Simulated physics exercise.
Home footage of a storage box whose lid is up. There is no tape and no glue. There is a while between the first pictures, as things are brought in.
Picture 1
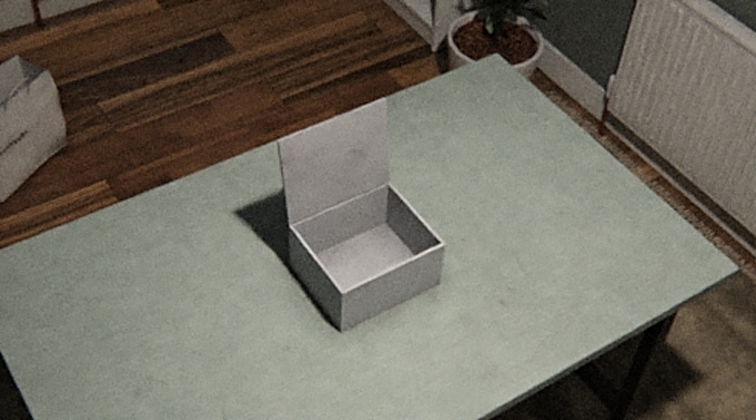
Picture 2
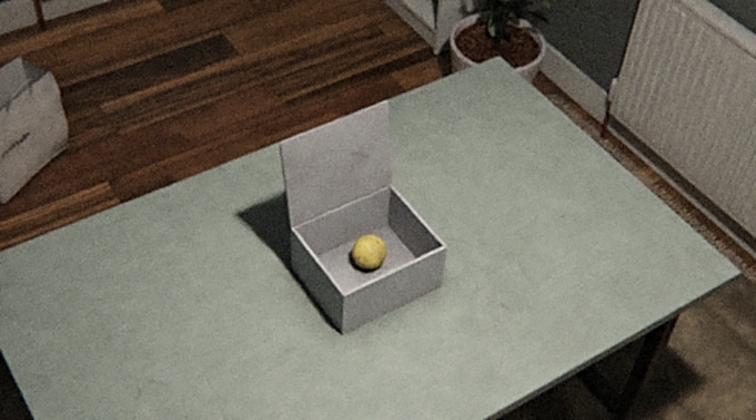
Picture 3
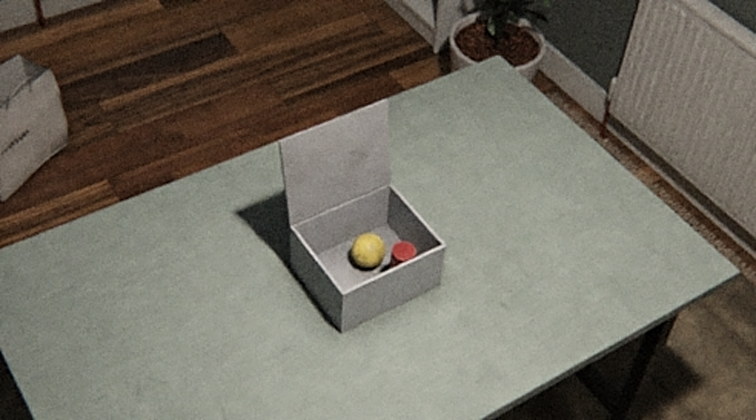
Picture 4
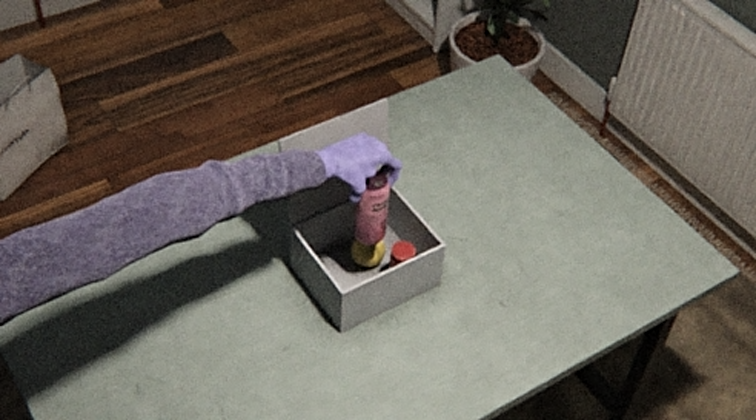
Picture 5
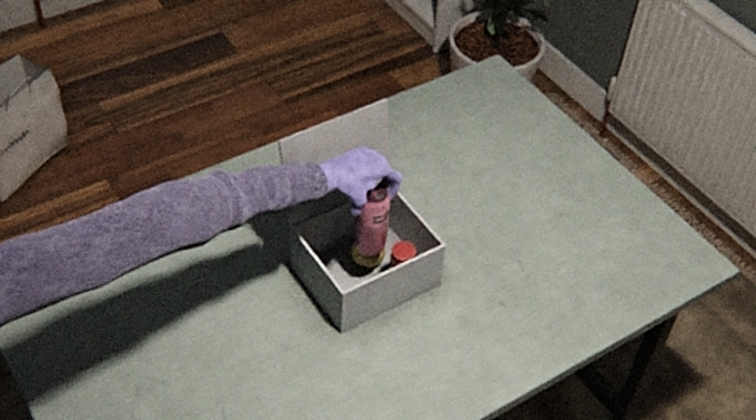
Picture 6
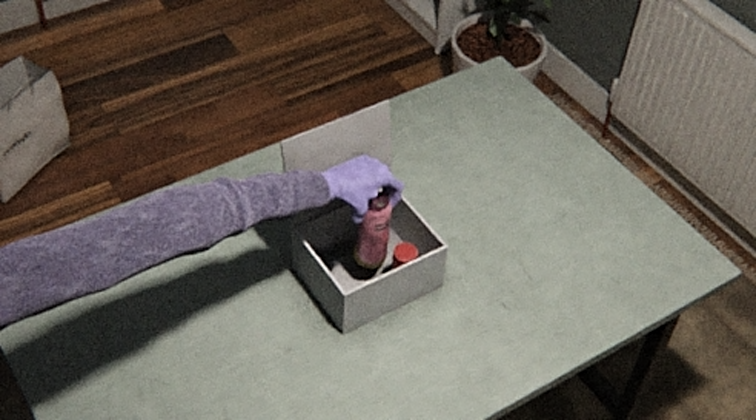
In a room with a dark wooden floor, a pale green table is seen from above at an angle by a still camera. An open light-grey box stands on it, a potted plant and white radiator behind; a yellow ball appears inside, then a small red object to its right. A purple-sleeved, gloved arm reaches in from the left, lowering a pink can a short way into the box over the ball.
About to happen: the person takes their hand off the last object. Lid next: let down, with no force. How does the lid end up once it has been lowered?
Lid unobstructed.
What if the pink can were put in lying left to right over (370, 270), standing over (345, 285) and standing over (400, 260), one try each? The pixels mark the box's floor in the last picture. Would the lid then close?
The first time it goes down completely, the next time it is kept open, and the last time it is kept open.
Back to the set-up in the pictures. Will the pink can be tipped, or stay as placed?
As it turns out, the pink can changes its angle.
Then, 0.40 s on from there, pink can turned 70° from how it was put near (365, 263); yellow ball shifted about its own width.
Then, 1.10 s on from there, lid starting down; pink can on its side near (362, 277); yellow ball shifted about its own width.
Then, 1.70 s on from there, lid 51° above the rim; pink can on its side near (361, 276); yellow ball shifted about its own width.
Then, 2.10 s on from there, lid 15° above the rim; pink can on its side near (360, 276); yellow ball shifted about its own width.
In the end, lid shut; toppled in the box, pink can; moved from the start, yellow ball; red shaker unmoved. At the end, from the last picture's camera, pink can near (360, 275).
